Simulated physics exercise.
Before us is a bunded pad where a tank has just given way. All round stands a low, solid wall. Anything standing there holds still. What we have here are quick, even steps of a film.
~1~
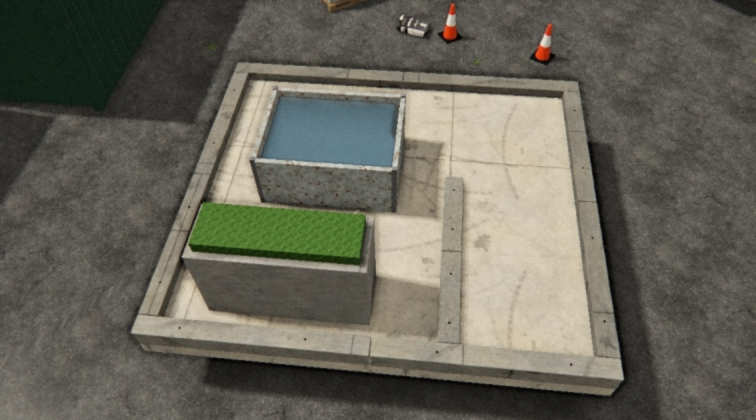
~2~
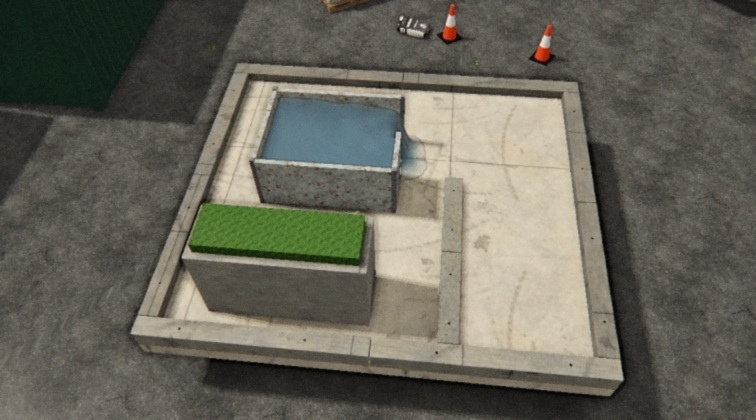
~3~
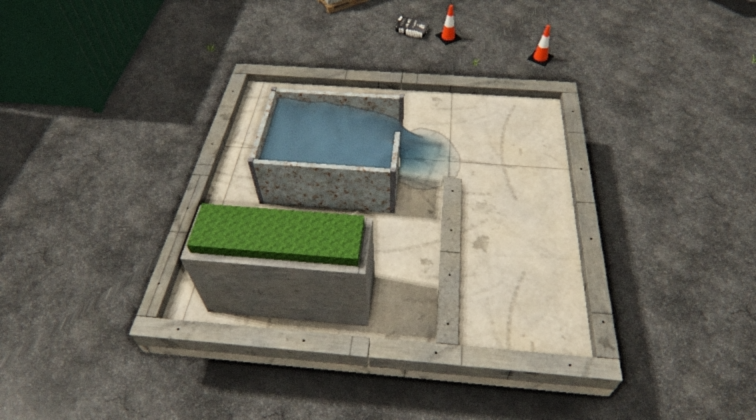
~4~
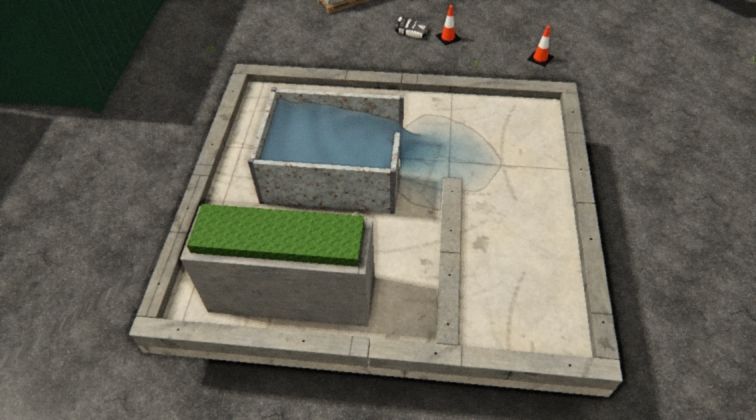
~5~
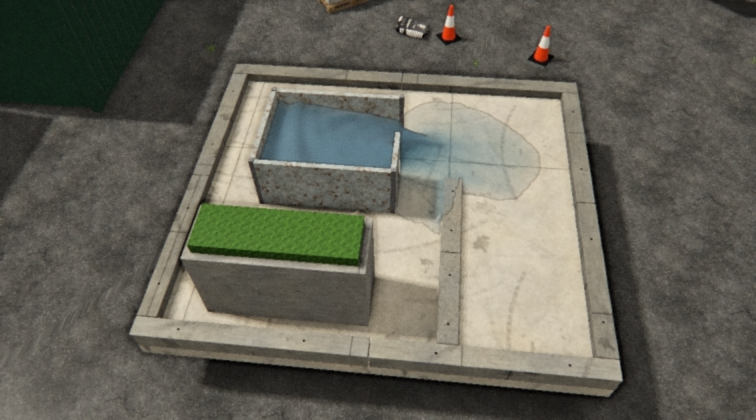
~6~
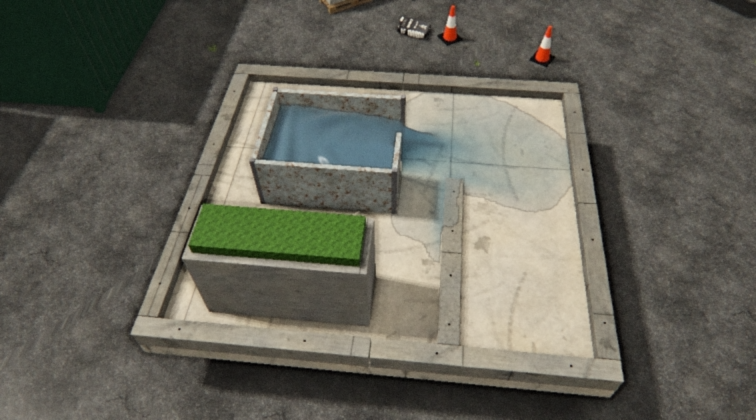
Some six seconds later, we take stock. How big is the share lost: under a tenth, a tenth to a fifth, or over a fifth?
Bottom line, the loss sits in the tenth-fifth range.
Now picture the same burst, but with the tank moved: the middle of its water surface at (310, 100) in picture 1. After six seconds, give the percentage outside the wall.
By my count it comes to roughly 18 percent.
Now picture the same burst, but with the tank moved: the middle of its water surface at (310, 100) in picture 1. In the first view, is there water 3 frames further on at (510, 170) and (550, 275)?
Point one: Inundated; point two: Not reached.
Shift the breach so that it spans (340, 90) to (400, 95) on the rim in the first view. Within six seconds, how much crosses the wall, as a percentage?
Roughly 30 %.
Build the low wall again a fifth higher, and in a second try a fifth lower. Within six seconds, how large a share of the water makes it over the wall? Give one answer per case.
The first case gives 8%, the second gives 22%.
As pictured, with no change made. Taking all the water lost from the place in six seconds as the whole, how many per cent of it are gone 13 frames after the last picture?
About 70 per cent.
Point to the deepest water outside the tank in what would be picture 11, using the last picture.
Around (561, 107).
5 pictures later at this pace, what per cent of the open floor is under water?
My estimate is near 35 per cent.
A moment on, water covers 25 % of the floor; the low wall has let 0 % over.
Next, water covers 30 % of the floor; the low wall has let 0 % over.
Then, water covers 45 % of the floor; the low wall has let 9 % over.
Later, water covers 45 % of the floor; the low wall has let 13 % over.
In the end, water covers 65 % of the floor; the low wall has let 13 % over.
